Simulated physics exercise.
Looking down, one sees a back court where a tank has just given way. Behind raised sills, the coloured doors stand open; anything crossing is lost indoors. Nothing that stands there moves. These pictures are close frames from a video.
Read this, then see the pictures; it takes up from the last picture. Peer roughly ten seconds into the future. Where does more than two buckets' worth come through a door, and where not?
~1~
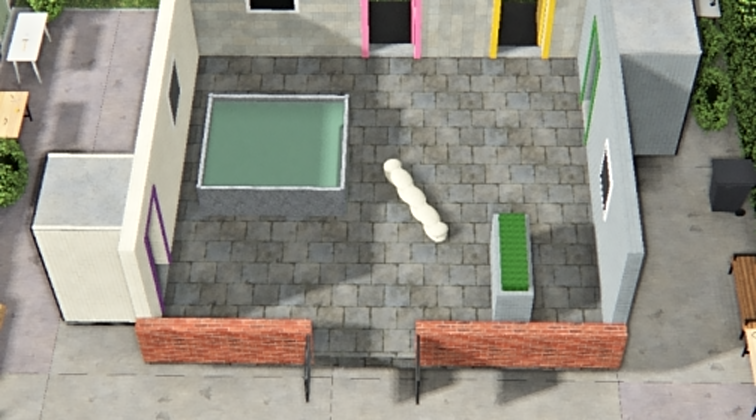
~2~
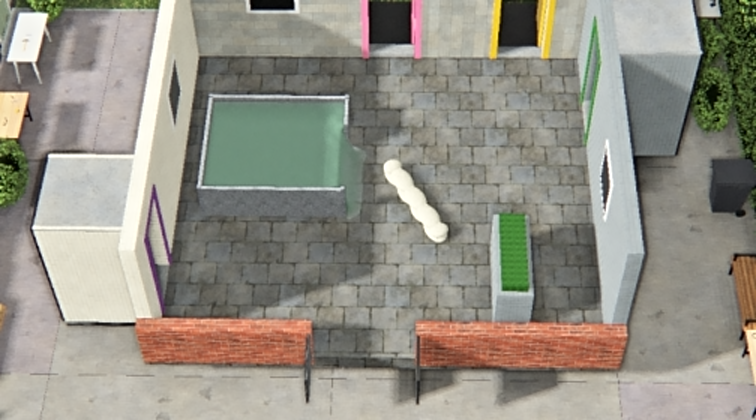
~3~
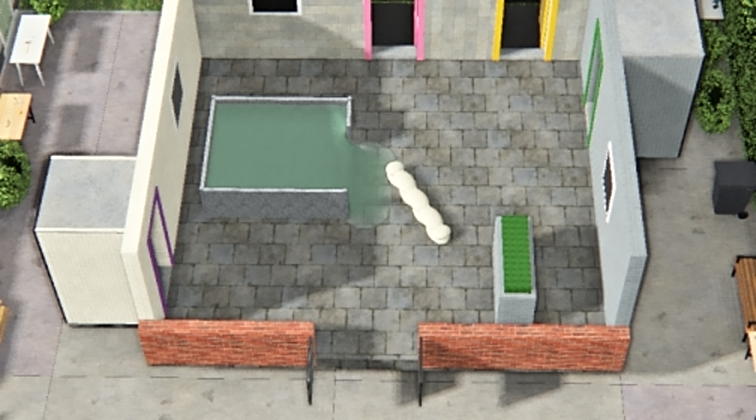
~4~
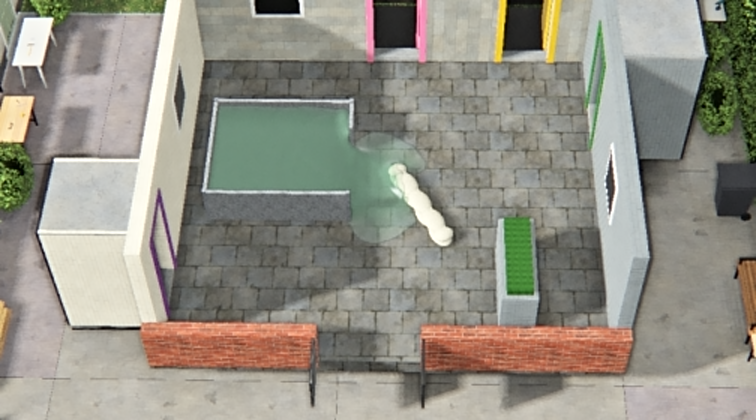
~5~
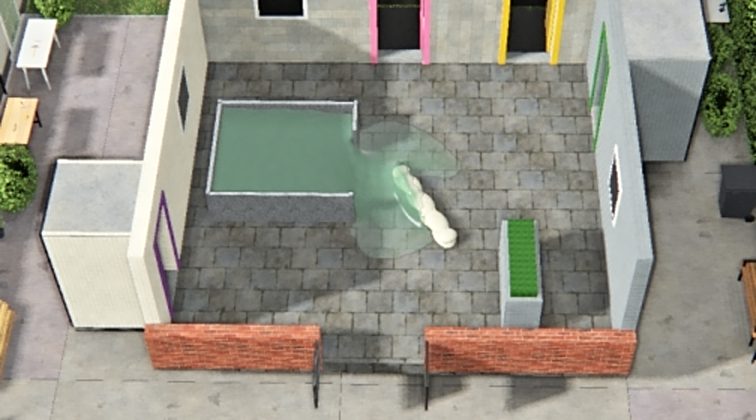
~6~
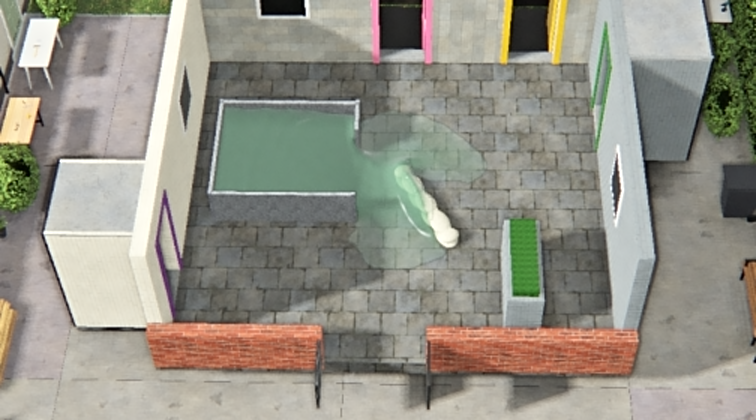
Result: Purple door: Two buckets or fewer; pink door: Two buckets or fewer; yellow door: Over two buckets; green door: Two buckets or fewer.
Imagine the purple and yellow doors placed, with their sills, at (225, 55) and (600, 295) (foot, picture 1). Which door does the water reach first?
That is the door marked green.
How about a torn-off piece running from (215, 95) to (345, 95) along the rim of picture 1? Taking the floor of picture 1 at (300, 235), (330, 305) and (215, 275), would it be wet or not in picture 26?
Untouched, untouched, submerged.
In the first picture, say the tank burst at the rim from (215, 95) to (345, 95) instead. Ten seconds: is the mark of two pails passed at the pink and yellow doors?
In short: Pink door floods, yellow door goes over.
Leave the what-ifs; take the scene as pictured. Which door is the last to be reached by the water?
My answer: The purple one.
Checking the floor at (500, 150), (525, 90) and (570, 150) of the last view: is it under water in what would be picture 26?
Result, in that order: Wetted / wetted / wetted.
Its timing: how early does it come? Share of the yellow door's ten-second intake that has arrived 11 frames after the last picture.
Roughly 0 %.
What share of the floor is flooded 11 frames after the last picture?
Around 55 percent.
A moment on, water covers 30 % of the floor; the purple door not reached, the pink door not reached, the yellow door not reached, the green door not reached.
Next, water covers 55 % of the floor; the purple door not reached, the pink door not reached, the yellow door wet at the sill, nothing in, the green door wet at the sill, nothing in.
Then, water covers 60 % of the floor; the purple door not reached, the pink door wet at the sill, nothing in, the yellow door under two buckets in, the green door wet at the sill, nothing in.
Later, water covers 70 % of the floor; the purple door not reached, the pink door wet at the sill, nothing in, the yellow door over two buckets in, the green door wet at the sill, nothing in.
In the end, water covers 85 % of the floor; the purple door wet at the sill, nothing in, the pink door wet at the sill, nothing in, the yellow door over two buckets in, the green door wet at the sill, nothing in.
